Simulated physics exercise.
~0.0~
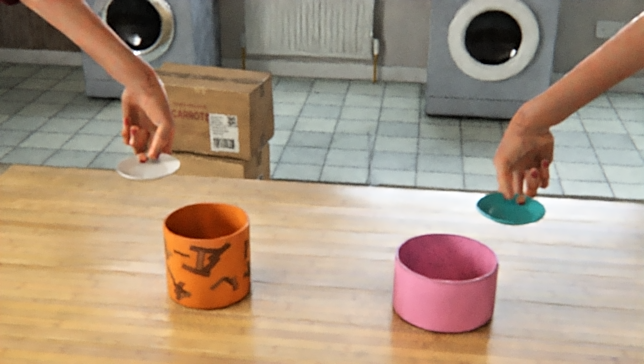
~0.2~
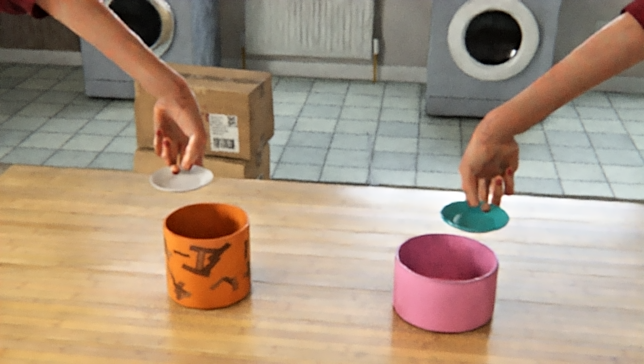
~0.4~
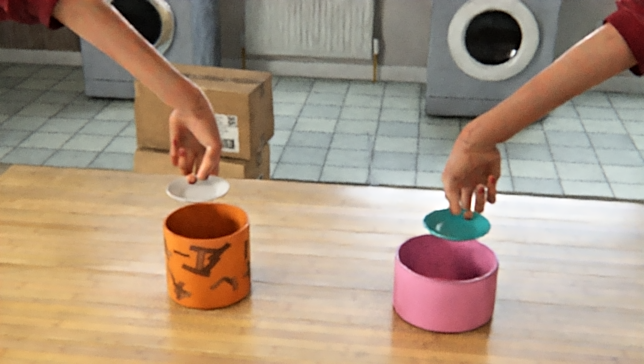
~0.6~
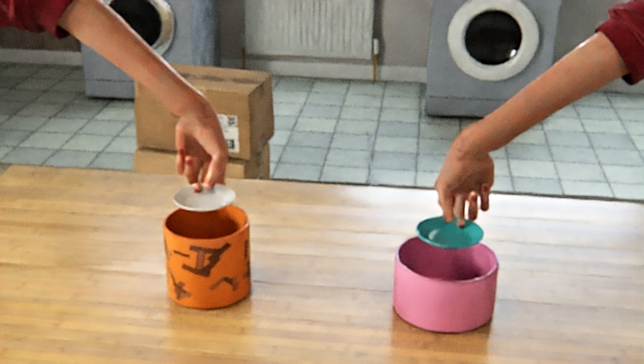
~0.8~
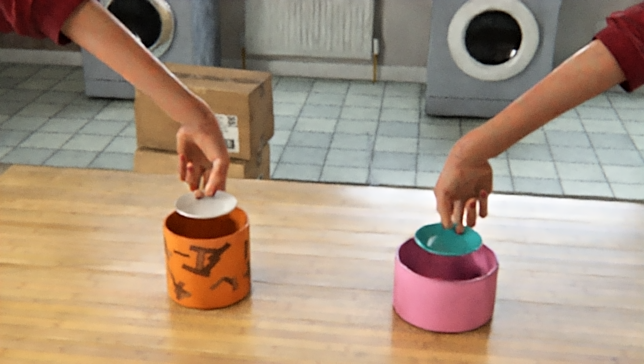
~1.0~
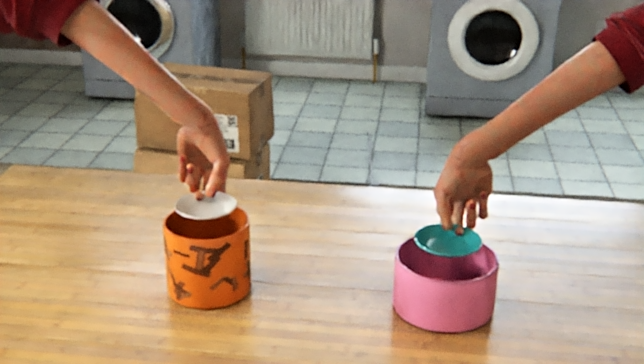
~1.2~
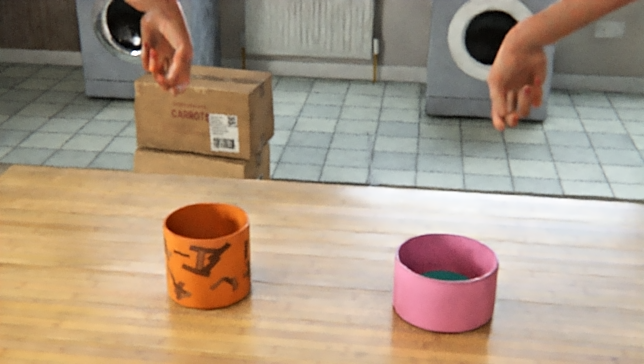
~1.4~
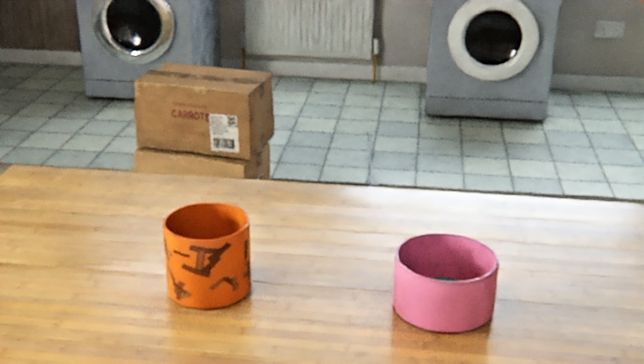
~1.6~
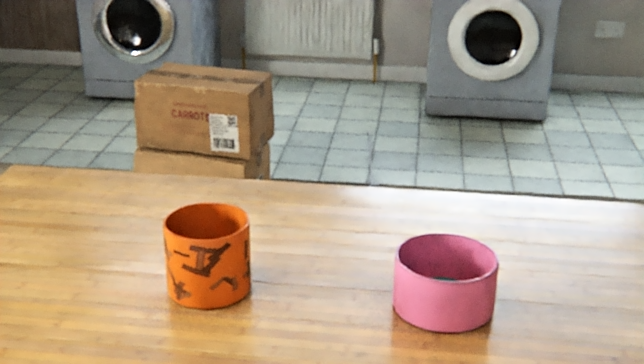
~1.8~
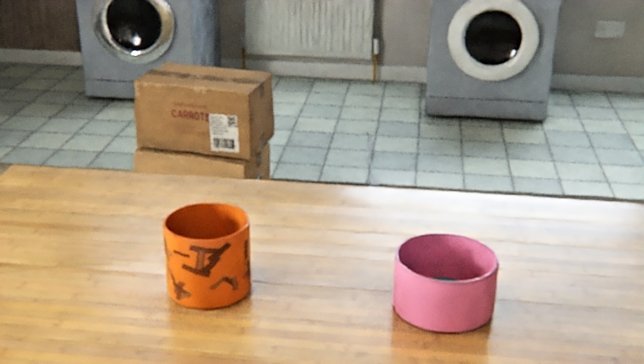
The clip opens on a wooden table with an orange pot marked with dark shapes on the left and a wider pink pot on the right, with washing machines and cardboard boxes behind. Two hands reach in from above, one holding a small white plate and the other a turquoise one. The white plate moves right and the turquoise plate moves left until each hangs over a pot, then both are lowered to the openings and held there briefly. The hands let go and draw away, and both plates drop inside. At the end, the white plate is out of sight in the orange pot, while a sliver of turquoise shows inside the pink one.
